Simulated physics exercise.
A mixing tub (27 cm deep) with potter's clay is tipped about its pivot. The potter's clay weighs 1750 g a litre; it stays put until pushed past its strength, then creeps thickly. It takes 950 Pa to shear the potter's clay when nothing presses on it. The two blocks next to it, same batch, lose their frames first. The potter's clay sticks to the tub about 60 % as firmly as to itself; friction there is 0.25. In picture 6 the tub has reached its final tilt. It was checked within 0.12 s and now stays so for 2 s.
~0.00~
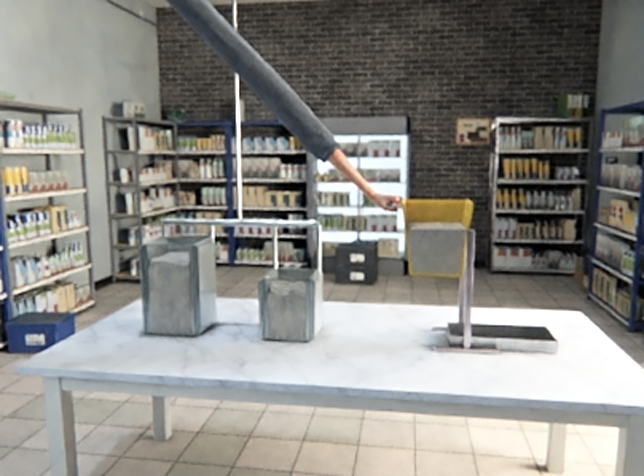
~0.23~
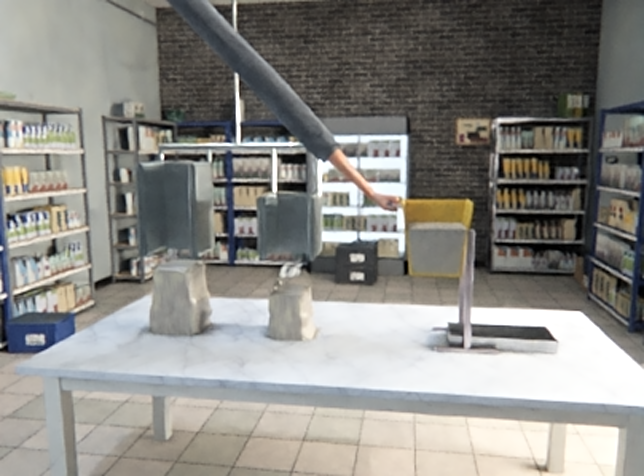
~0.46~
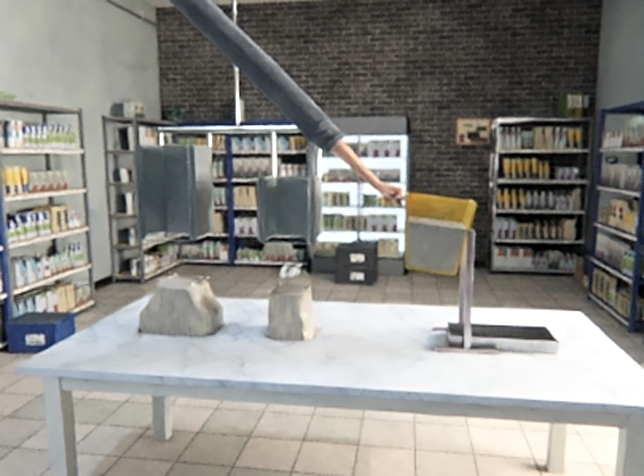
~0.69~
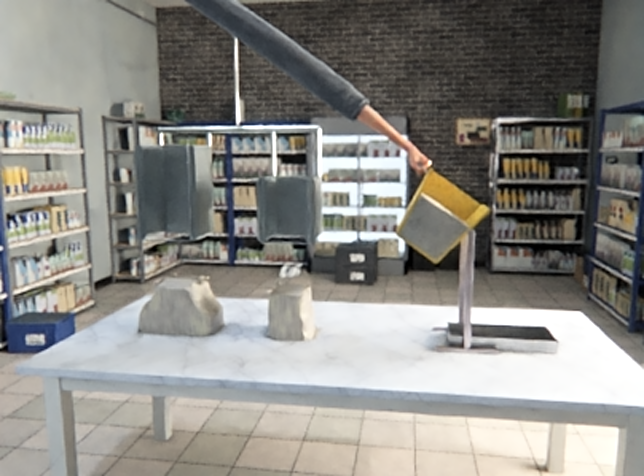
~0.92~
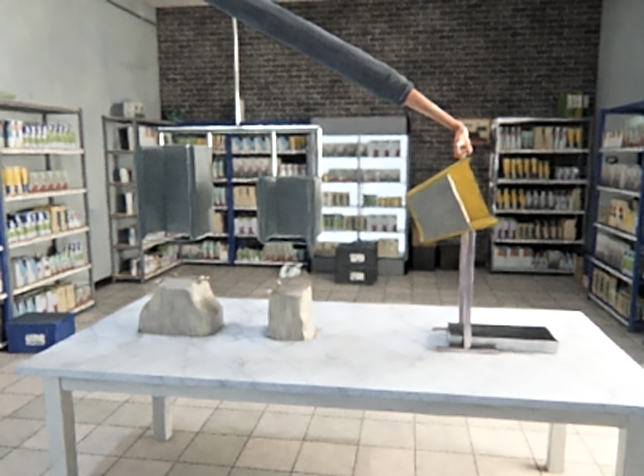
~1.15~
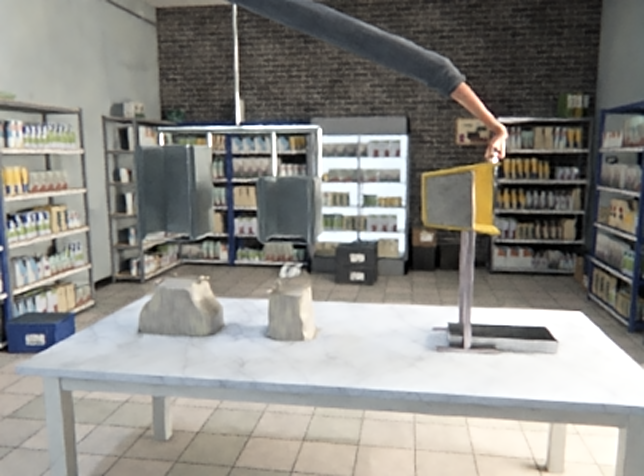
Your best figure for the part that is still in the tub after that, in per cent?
The part that is still in the tub after that is near 100 %.
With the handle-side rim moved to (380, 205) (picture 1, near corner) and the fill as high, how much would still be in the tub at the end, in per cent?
In that case some 55 per cent.
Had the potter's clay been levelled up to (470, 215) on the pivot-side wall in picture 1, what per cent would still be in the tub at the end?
Then about 100 %.
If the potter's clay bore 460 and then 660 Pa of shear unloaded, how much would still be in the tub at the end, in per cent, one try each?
In turn about 70 %, 100 %.
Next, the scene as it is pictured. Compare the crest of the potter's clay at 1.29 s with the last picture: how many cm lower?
About 0 cm.
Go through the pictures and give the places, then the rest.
Handle-side rim at (404, 203), tilt 0 degrees; top of the potter's clay at (459, 229); blocks stand 33 cm, 21 cm (left to right), in the first frame.
Handle-side rim at (404, 203), tilt 0 degrees; top of the potter's clay at (459, 229); blocks stand 29 cm, 21 cm (left to right), in the second frame.
Handle-side rim at (408, 196), tilt 7 degrees; top of the potter's clay at (412, 222); blocks stand 22 cm, 21 cm (left to right), in the third frame.
Handle-side rim at (434, 171), tilt 35 degrees; top of the potter's clay at (424, 196); blocks stand 22 cm, 21 cm (left to right), in the fourth frame.
Handle-side rim at (472, 160), tilt 66 degrees; top of the potter's clay at (446, 176); blocks stand 22 cm, 21 cm (left to right), in the fifth frame.
Handle-side rim at (501, 165), tilt 88 degrees; top of the potter's clay at (471, 172); blocks stand 22 cm, 21 cm (left to right), in the sixth frame.
After 1.29 s, the tub is at 88 degrees and holds 100 %.
After 1.46 s, the tub is at 88 degrees and holds 100 %.
After 1.63 s, the tub is at 88 degrees and holds 100 %.
After 1.80 s, the tub is at 88 degrees and holds 100 %.
After 3.15 s, at the end, the tub is at 88 degrees and holds 100 %.
